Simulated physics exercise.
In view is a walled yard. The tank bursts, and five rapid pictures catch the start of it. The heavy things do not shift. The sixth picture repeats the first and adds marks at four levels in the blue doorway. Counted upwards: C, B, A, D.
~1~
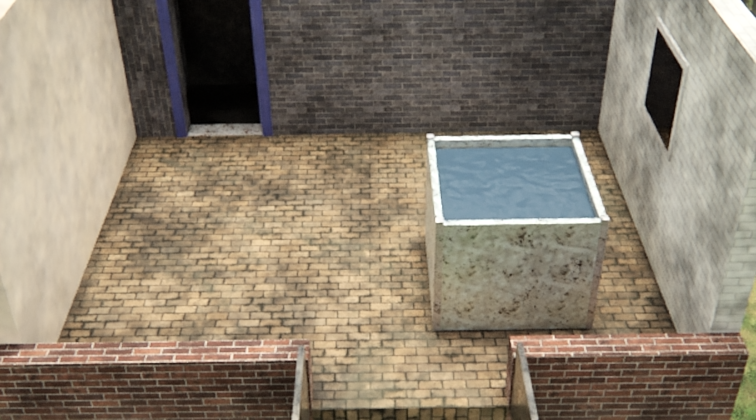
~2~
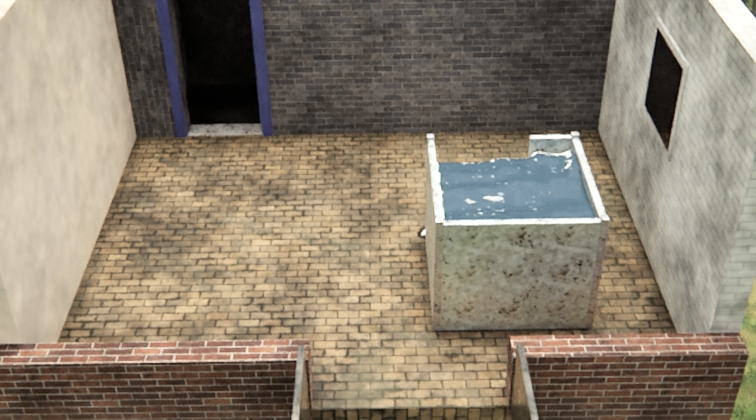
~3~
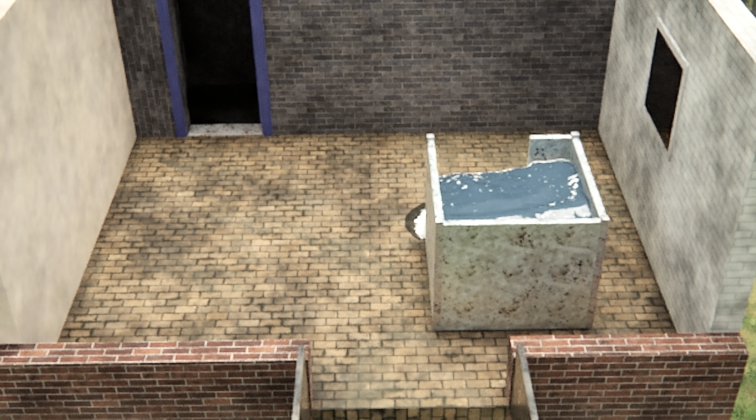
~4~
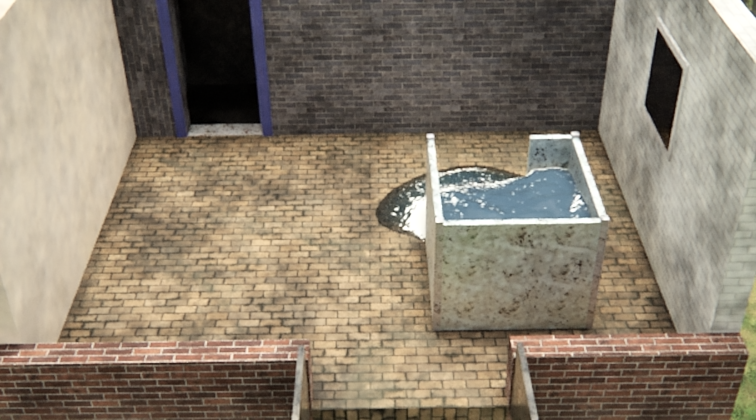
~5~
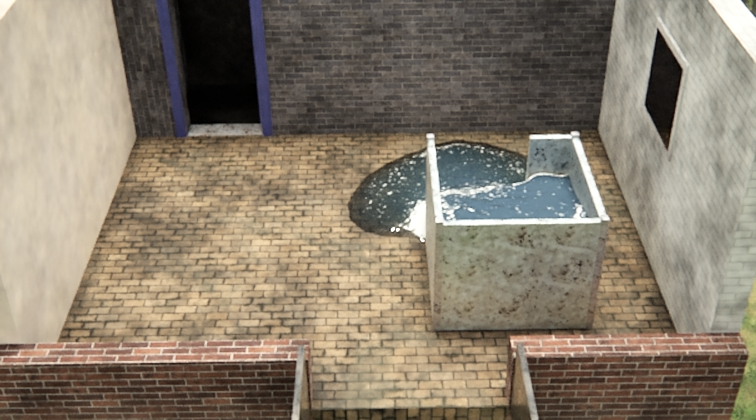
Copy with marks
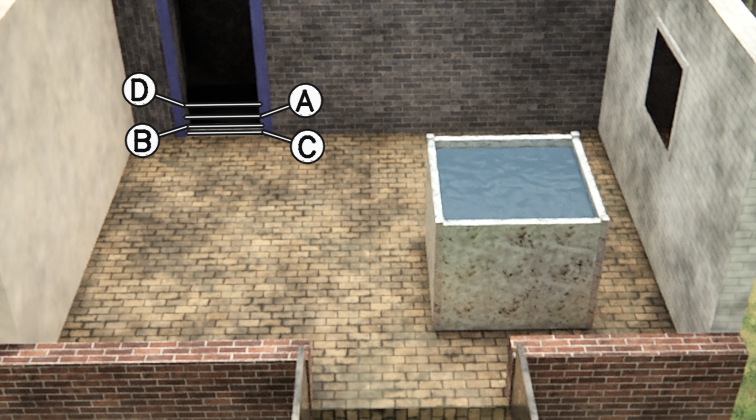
Water in a mottled grey tank drops and churns with white flecks as a gap opens at its back left, then spreads in a dark, rounded sheet across the paving behind and left of it. The still camera looks down into a walled yard of tan bricks. A blue-framed doorway stands back left, a dark window right, and low red brick walls flank an opening in front.
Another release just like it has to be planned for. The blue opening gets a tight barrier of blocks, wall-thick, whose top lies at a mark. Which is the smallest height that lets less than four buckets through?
B.
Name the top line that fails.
The answer is C.
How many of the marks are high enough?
Three of the four.
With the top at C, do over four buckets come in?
Yes, that goes wrong.
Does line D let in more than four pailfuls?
No.
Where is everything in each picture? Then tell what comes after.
Water in the tank at rest, its middle at (511, 184); foot of the blue doorway at (225, 136); open gate at (410, 333), in the first picture.
Water covers 1 % of the ground, its front hidden from here, in the second picture.
Water covers 4 % of the ground, its front hidden from here, in the third picture.
Front seen at (392, 200), 9 % of the ground wet, in the fourth picture.
Front seen at (472, 144), 16 % of the ground wet, in the fifth picture.
On the marked copy, A at (223, 116); B at (224, 126); C at (225, 132); D at (222, 104); from the bottom up C, B, A, D.
If A is chosen, nothing gets over.
If B is chosen, a splash gets over, under a bucket.
If C is chosen, about 10 bucketfuls get in.
If D is chosen, nothing gets over.
